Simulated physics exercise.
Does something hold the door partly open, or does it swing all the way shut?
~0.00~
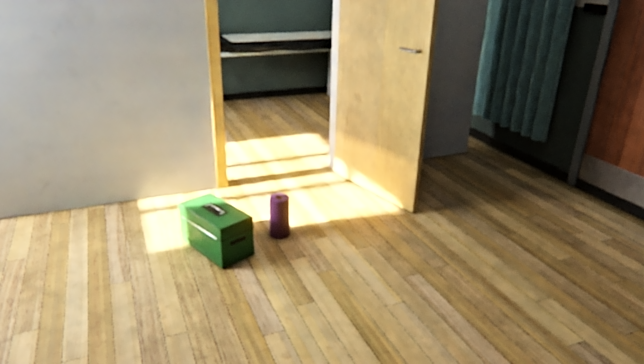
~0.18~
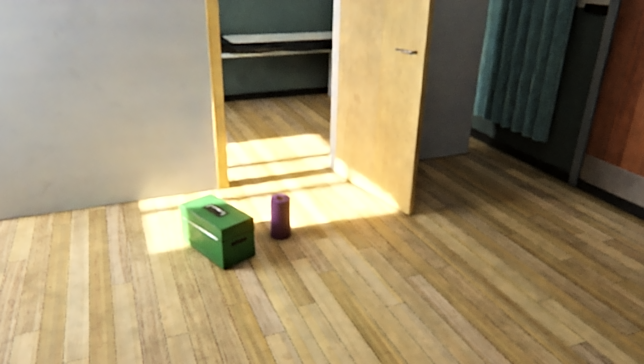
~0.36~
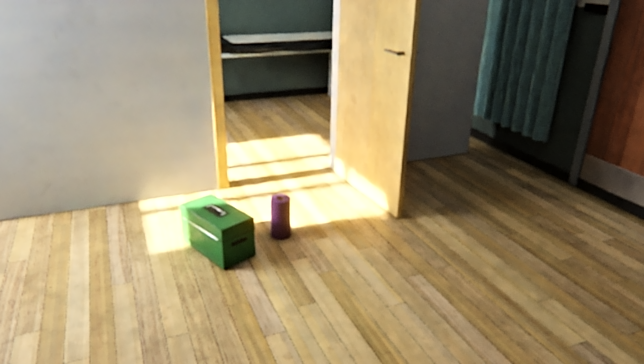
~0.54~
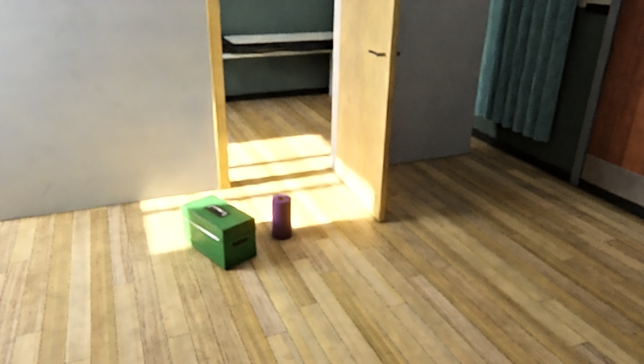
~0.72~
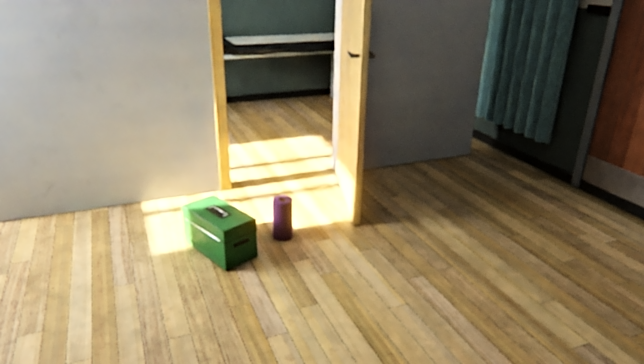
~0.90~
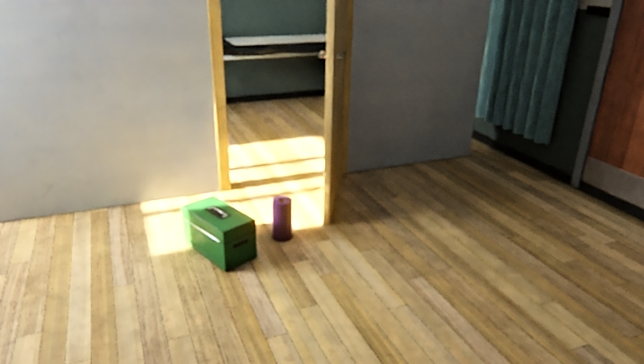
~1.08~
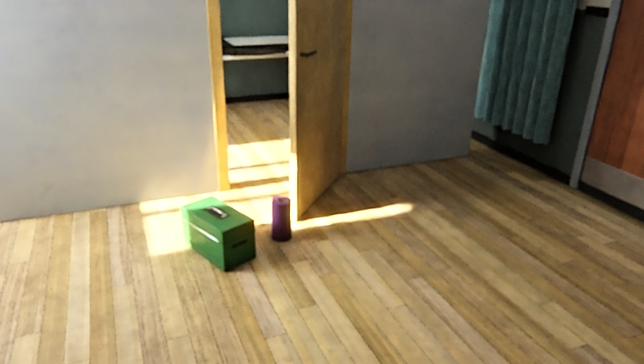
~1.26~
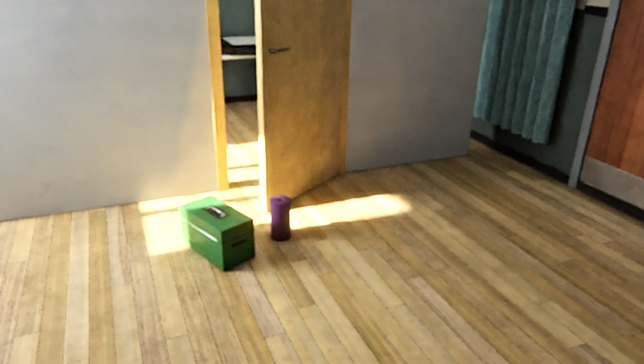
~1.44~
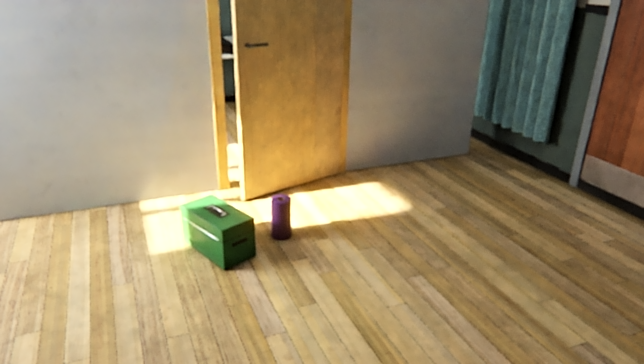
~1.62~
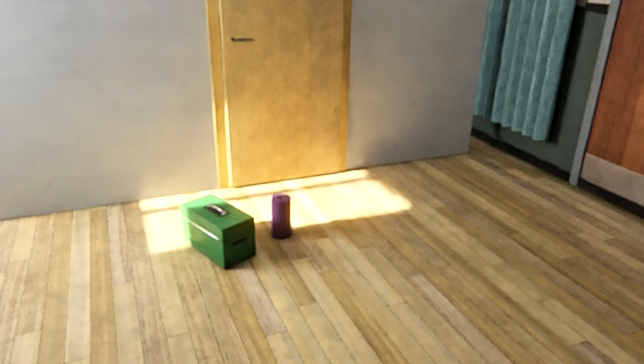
It swings all the way shut. The toolbox and the purple roll stay where they are on the floor in front of it.
